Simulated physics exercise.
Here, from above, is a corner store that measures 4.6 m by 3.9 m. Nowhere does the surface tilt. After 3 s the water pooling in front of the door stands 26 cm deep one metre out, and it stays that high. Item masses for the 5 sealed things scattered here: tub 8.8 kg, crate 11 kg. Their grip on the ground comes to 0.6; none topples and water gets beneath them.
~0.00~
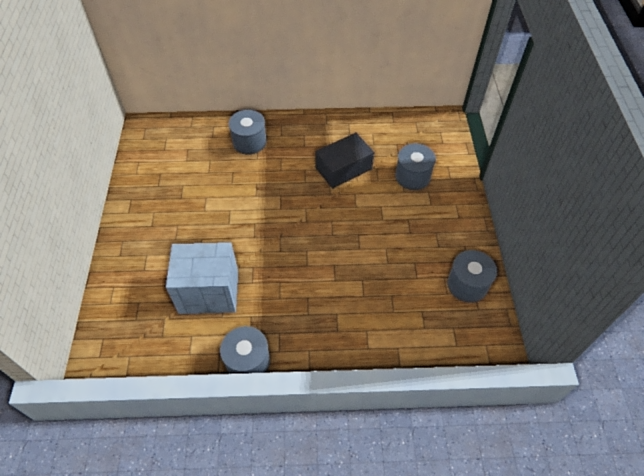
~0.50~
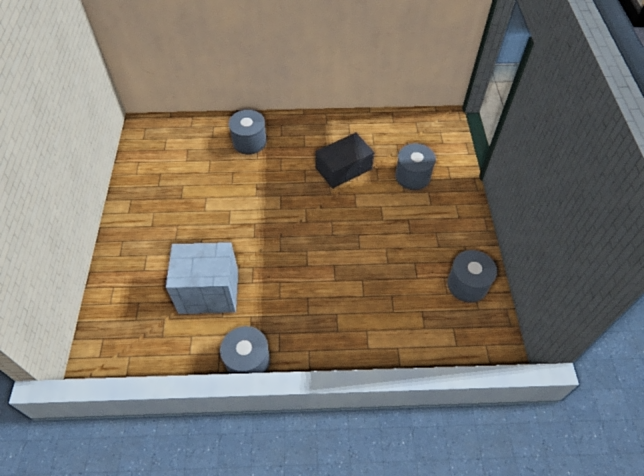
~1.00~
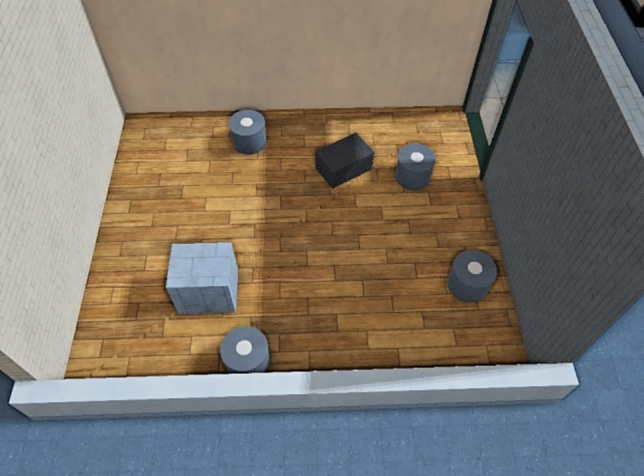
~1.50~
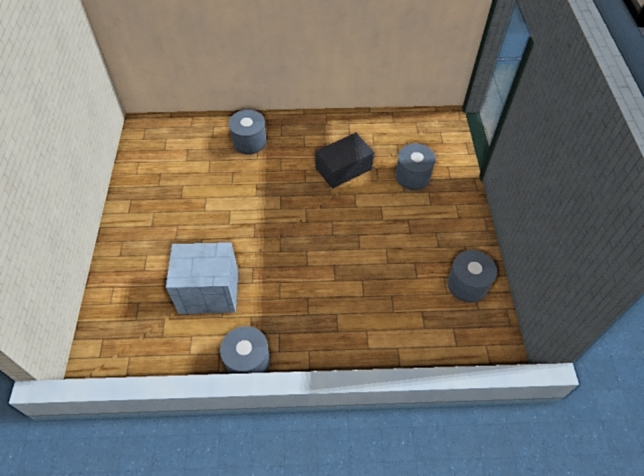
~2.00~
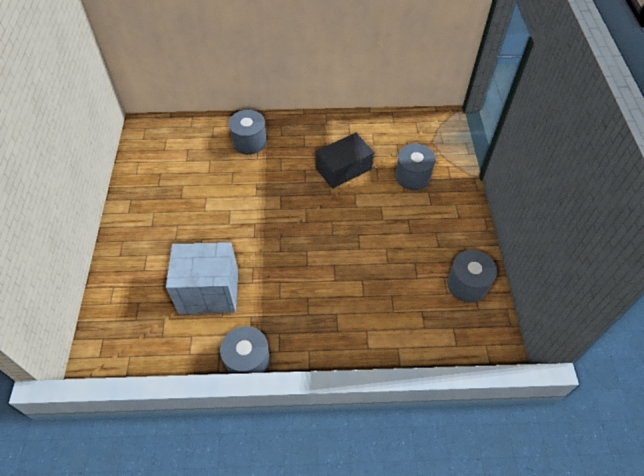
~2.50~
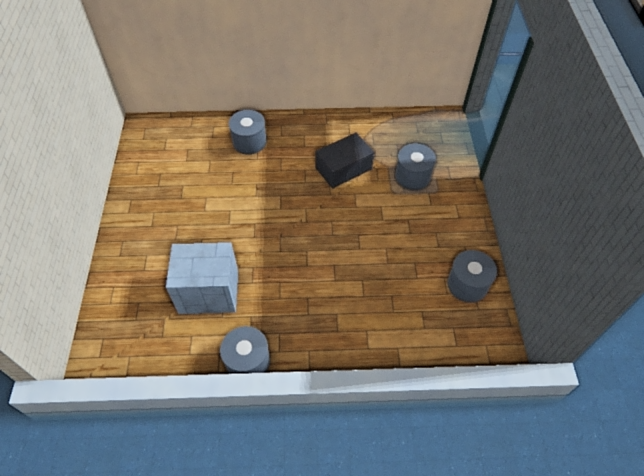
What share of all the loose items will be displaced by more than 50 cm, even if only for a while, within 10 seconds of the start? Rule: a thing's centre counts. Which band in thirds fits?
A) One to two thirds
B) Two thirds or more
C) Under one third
Option B: Two thirds or more.
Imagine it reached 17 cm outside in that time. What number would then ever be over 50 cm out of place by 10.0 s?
That would make 3 of them.
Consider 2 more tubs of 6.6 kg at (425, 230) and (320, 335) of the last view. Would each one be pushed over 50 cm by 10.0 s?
Well, the first one stays inside the mark, and the second tops the mark.
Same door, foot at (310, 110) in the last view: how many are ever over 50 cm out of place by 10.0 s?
The count would be 4.
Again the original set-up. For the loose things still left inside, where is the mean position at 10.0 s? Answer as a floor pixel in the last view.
That lands at roughly (364, 291).
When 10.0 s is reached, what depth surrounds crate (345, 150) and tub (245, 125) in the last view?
8 and 7 cm.
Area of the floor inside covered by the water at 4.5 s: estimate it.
Around 9.5 m2 of it.
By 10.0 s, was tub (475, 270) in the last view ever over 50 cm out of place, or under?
Answer: Below the mark.
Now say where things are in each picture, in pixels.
The first picture shows a tub at (244, 348) rests on the ground; a tub at (247, 123) rests on the ground; 0.0 m2 under water; 0 of 5 have shifted.
The second picture shows a tub at (244, 348) rests on the ground; a tub at (247, 123), on the bottom; water covers 0.0 m2; 0 of 5 have shifted.
The third picture shows a tub at (244, 348) rests on the ground; a tub at (247, 123), on the bottom; 0.0 m2 under water; 0 of 5 have shifted.
The fourth picture shows a tub at (244, 348), on the bottom; a tub at (247, 123) rests on the ground; water covers 0.0 m2; 0 of 5 have shifted.
The fifth picture shows a tub at (244, 348), on the bottom; a tub at (247, 123) rests on the ground; water covers 0.4 m2; 0 of 5 have shifted.
The sixth picture shows a tub at (244, 348), on the bottom; a tub at (247, 123) rests on the ground; water covers 1.3 m2; 0 of 5 have shifted.
After 3.5 s 0 of 5 are over 50 cm from their spots; 0 afloat.
After 4.5 s 2 of 5 are over 50 cm from their spots; 0 afloat.
After 7.0 s 3 of 5 are over 50 cm from their spots; 2 afloat.
After 10.0 s 4 of 5 are over 50 cm from their spots, and 4 have been at some point; 4 afloat.
